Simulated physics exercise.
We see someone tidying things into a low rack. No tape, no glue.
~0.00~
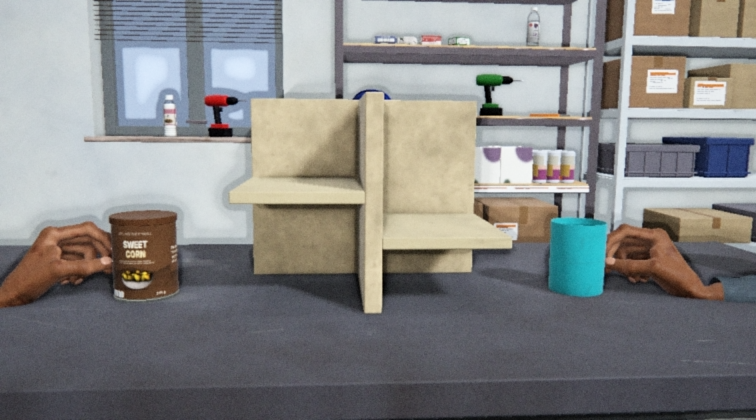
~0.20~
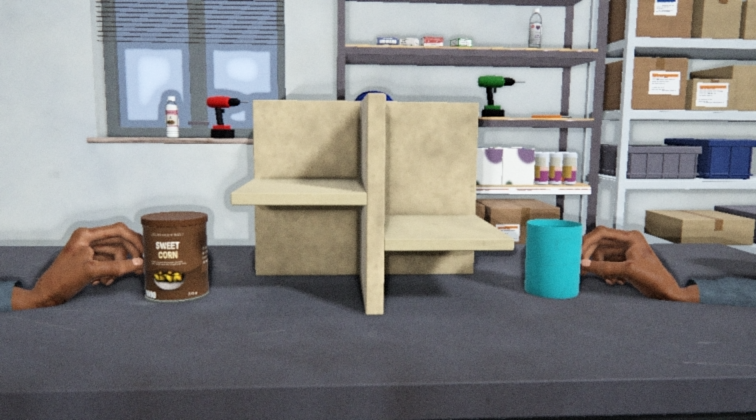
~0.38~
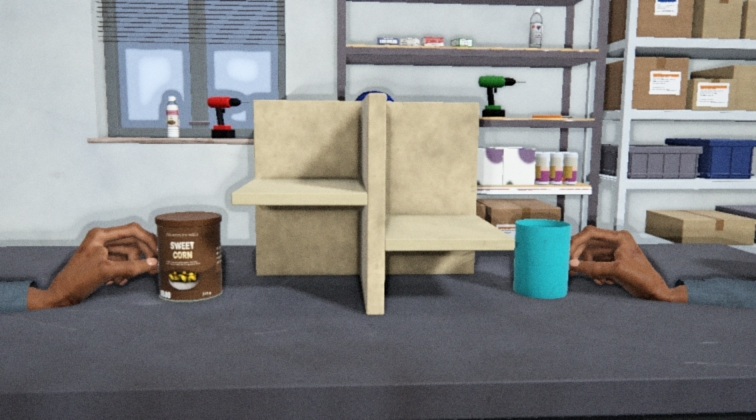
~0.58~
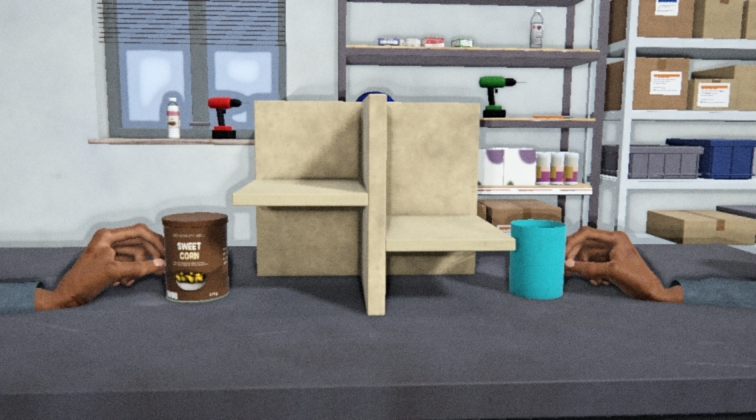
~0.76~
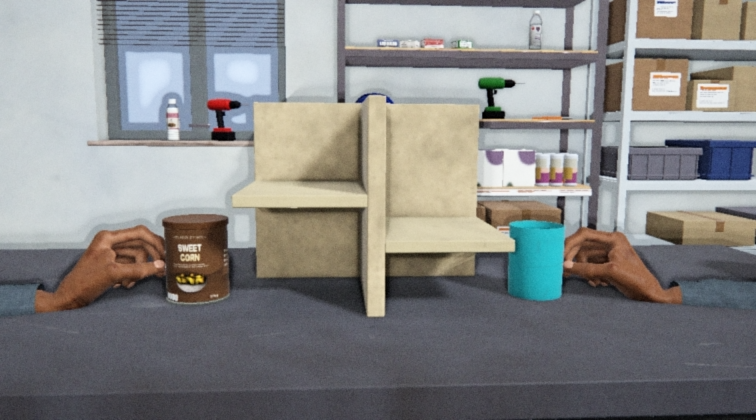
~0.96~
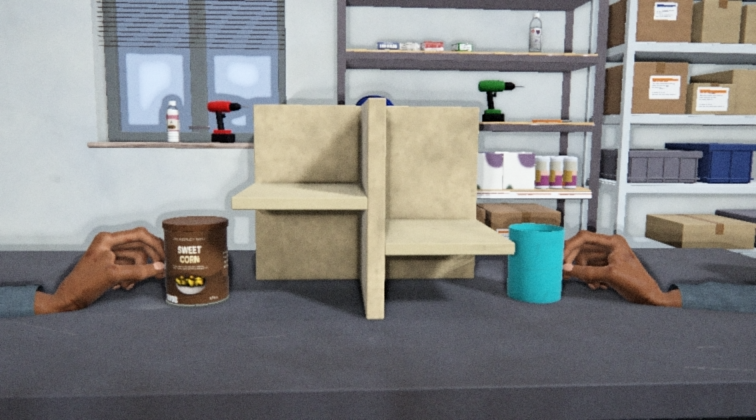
Two hands sliding a brown sweet corn tin and a turquoise beaker inward from either side of a low shelf, then staying still.
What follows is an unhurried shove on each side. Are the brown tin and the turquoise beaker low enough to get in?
In the end the brown tin clears the shelf; the turquoise beaker is too tall.
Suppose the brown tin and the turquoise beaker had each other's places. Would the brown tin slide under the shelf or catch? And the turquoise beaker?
The brown tin gets stuck, the turquoise beaker slides in.
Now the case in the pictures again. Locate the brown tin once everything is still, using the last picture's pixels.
Its middle is close to (278, 260).
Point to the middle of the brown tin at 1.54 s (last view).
At about (249, 260).
By 1.26 s, brown tin sliding up to the opening near (213, 260); turquoise beaker sliding up to the opening near (520, 262).
By 1.54 s, brown tin part of the way in near (249, 260); turquoise beaker stopped at the opening near (520, 262).
When it is over (2.6 s), the brown tin goes under, near (278, 260); the turquoise beaker stops at the shelf, near (520, 262).
